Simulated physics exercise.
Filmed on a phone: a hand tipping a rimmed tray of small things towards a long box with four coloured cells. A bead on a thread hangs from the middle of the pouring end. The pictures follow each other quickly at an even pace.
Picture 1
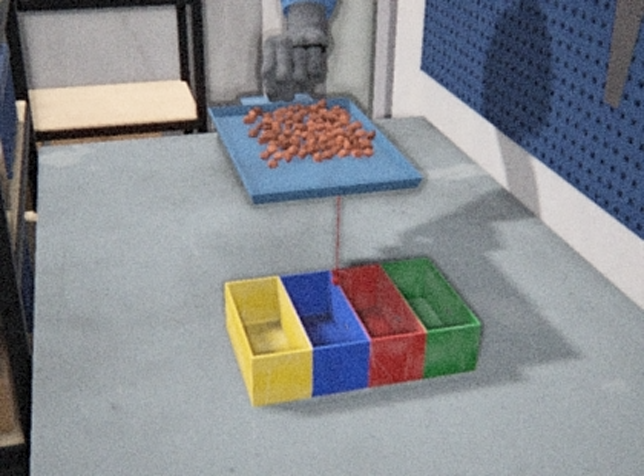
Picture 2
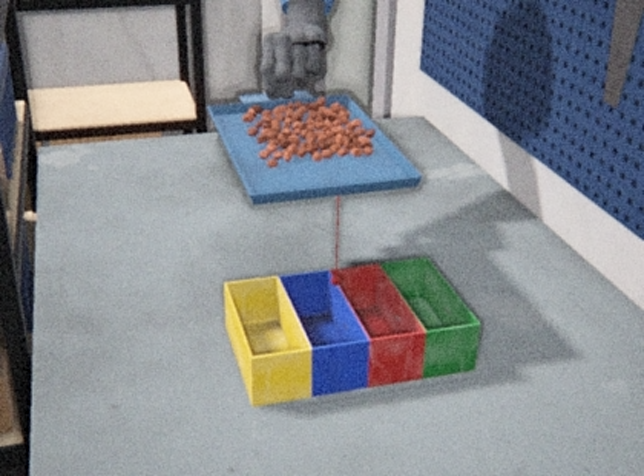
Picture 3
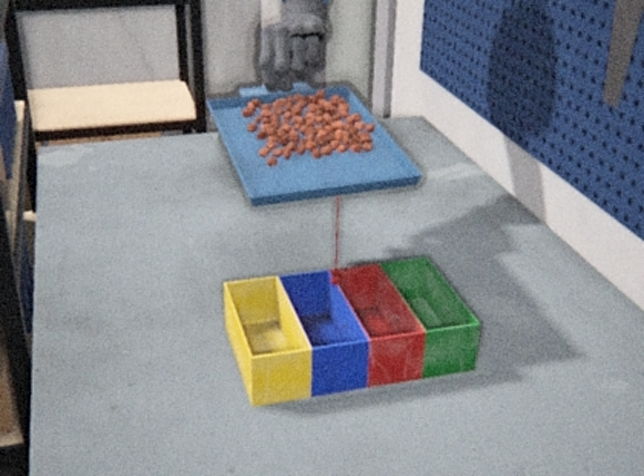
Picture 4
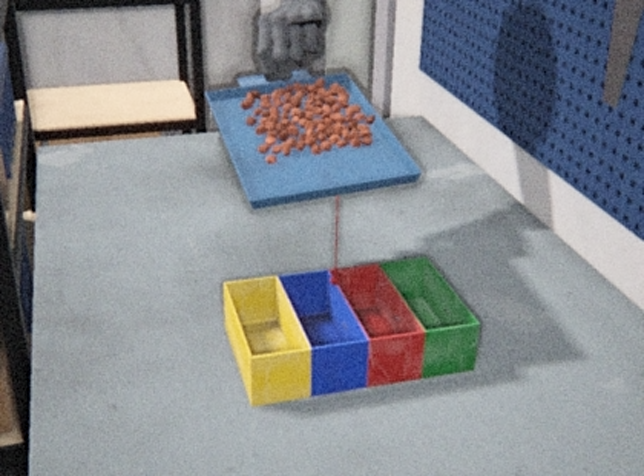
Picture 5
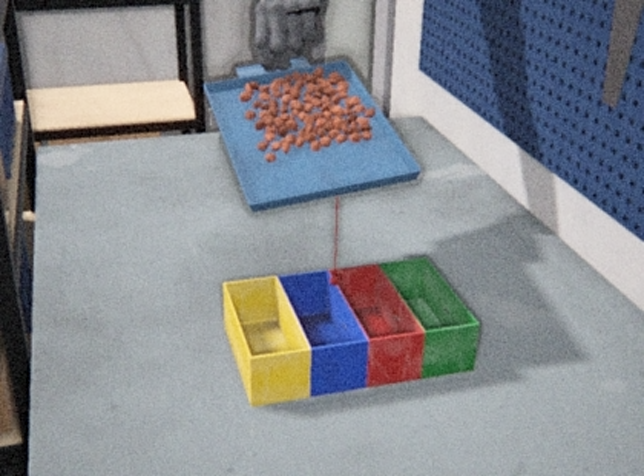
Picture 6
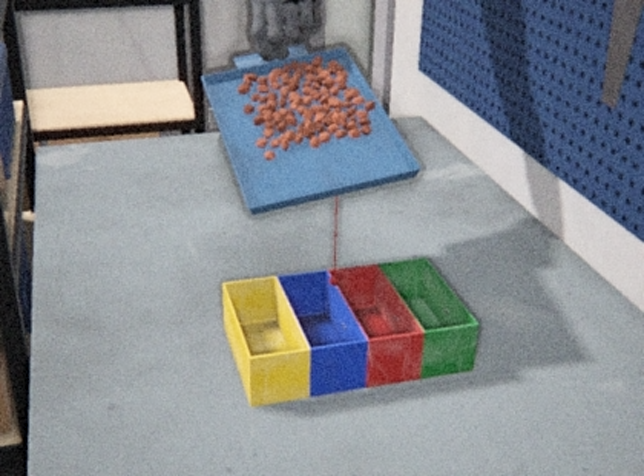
We see a gloved hand raise the back of a blue tray holding reddish-brown bits, tilting it gradually with its front left corner lowest, while the box with yellow, blue, red and green cells stays still.
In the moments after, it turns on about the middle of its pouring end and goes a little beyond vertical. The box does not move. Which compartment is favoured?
Fullest: The yellow cell.
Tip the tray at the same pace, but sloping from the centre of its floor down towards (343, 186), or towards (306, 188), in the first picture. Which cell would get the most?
First the cell in red, then that yellow cell.
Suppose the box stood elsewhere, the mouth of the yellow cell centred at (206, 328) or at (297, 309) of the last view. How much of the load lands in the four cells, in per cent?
Roughly 100 per cent, and 40 per cent.
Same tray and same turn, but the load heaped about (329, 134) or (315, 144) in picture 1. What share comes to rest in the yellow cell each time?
First some 70, then 70 per cent.
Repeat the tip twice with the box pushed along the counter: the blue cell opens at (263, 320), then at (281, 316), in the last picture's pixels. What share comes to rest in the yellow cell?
The first gives 20 %, the second 40 %.
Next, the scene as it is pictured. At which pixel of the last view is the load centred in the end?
Around (259, 356).
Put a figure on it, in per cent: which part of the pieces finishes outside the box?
About 20 per cent.
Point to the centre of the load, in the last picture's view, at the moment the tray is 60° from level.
Roughly at (261, 202).
Shortly afterwards, tray tipped steeply; near two thirds on the tray; only a few in the yellow cell; near a quarter falling or outside the box.
Next, tray tipped right over; a little on the tray; near half in the yellow cell; a little in the blue cell; only a few in the red cell; near a quarter falling or outside the box.
Some moments later, tray tipped past a quarter turn; near two thirds in the yellow cell; a little in the blue cell; only a few in the red cell; near a quarter falling or outside the box.
In the end, tray tipped past a quarter turn; near two thirds in the yellow cell; a little in the blue cell; only a few in the red cell; none at all in the green cell; near a quarter outside the box.
